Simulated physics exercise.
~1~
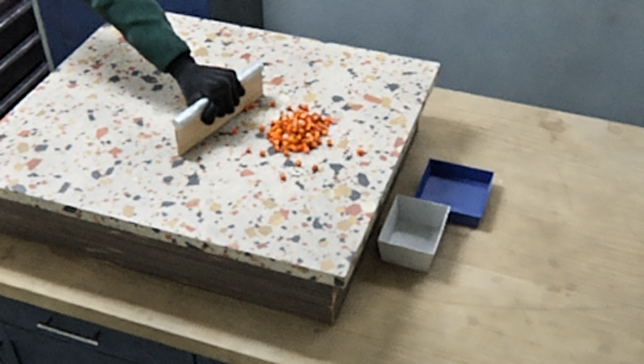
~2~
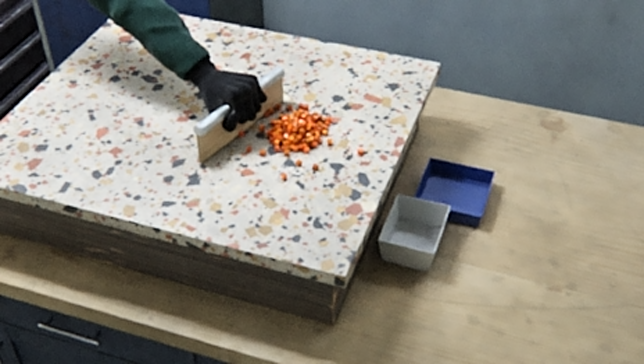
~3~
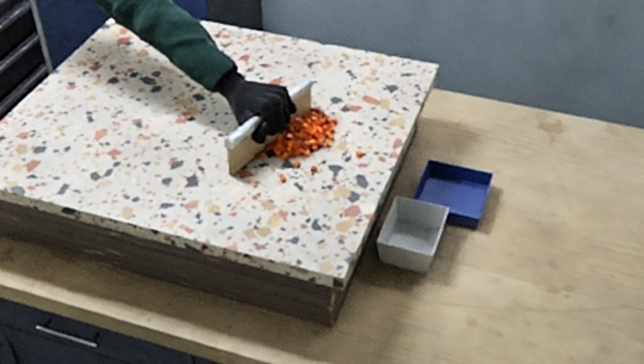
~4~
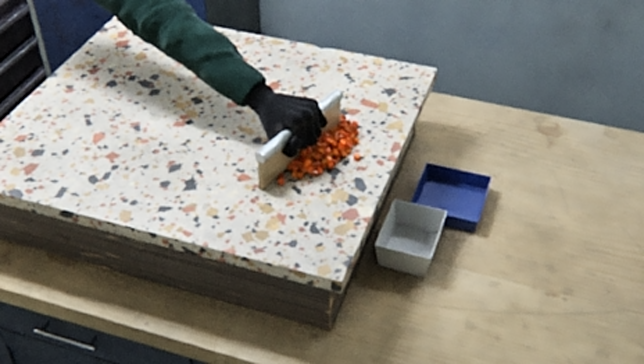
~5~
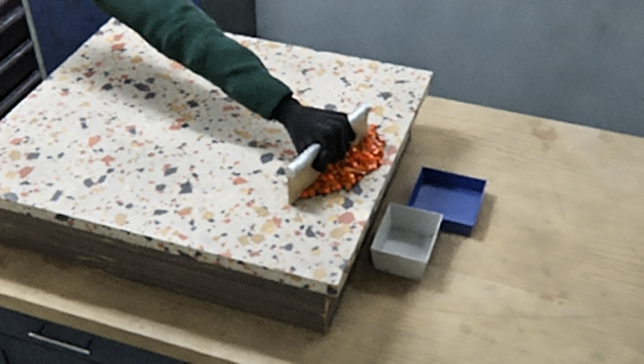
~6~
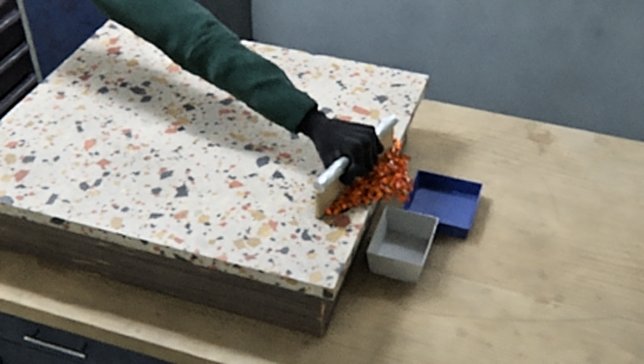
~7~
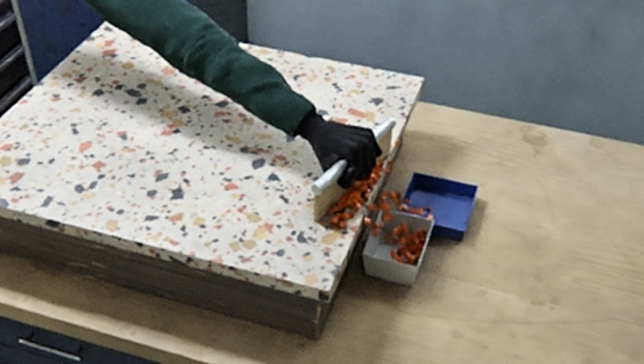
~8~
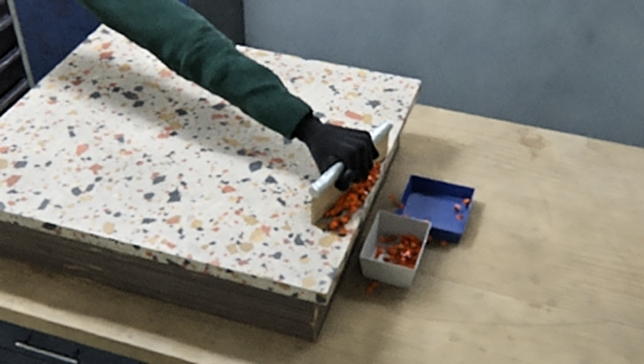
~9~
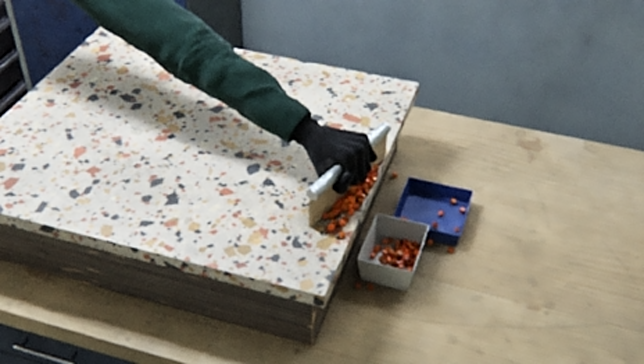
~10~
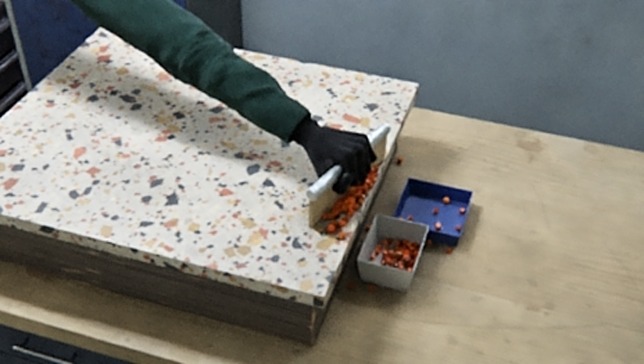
A gloved hand scrapes orange pieces rightward off a speckled slab, half filling a white tin.
